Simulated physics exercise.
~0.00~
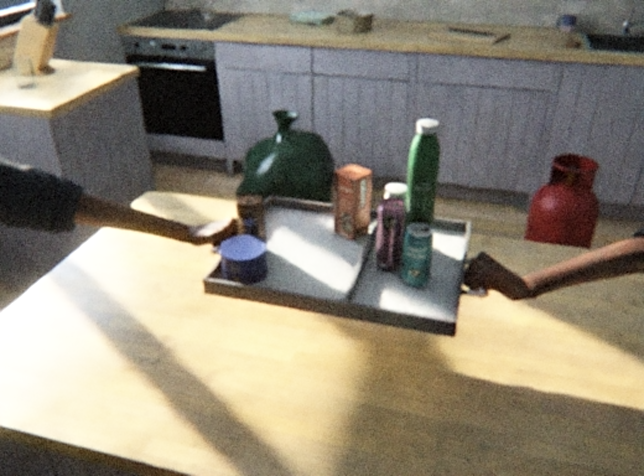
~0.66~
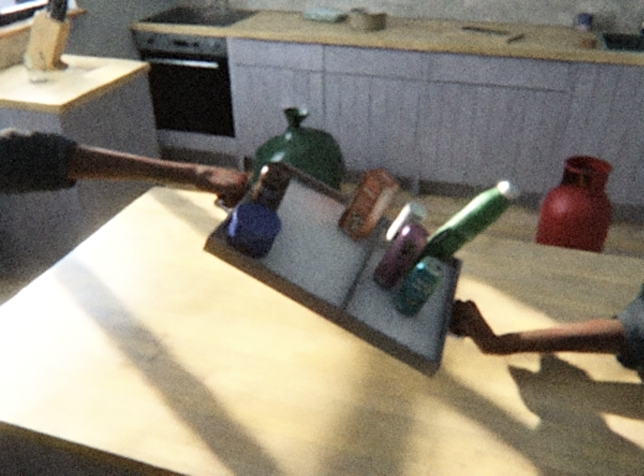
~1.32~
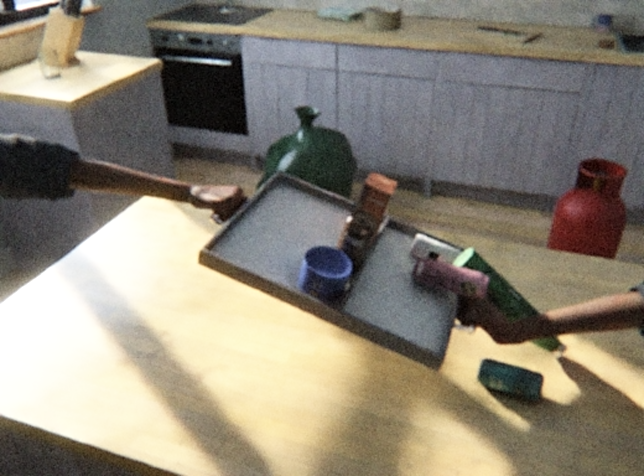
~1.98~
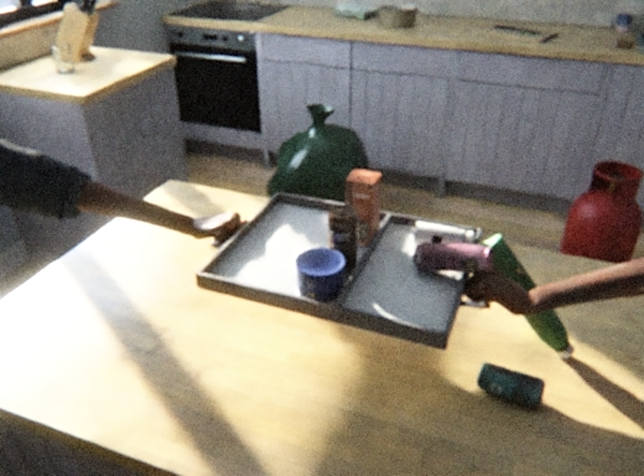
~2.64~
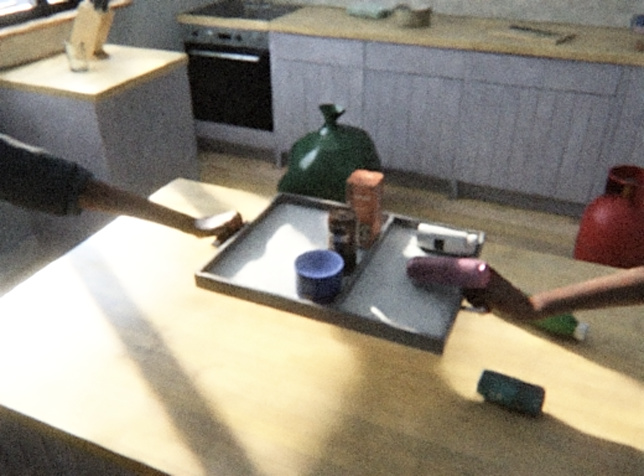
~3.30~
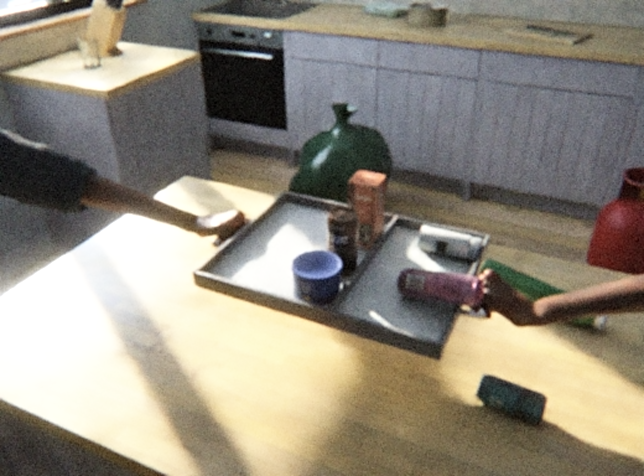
Two hands tip a tray rightward, toppling several containers, then level it with two fallen off.
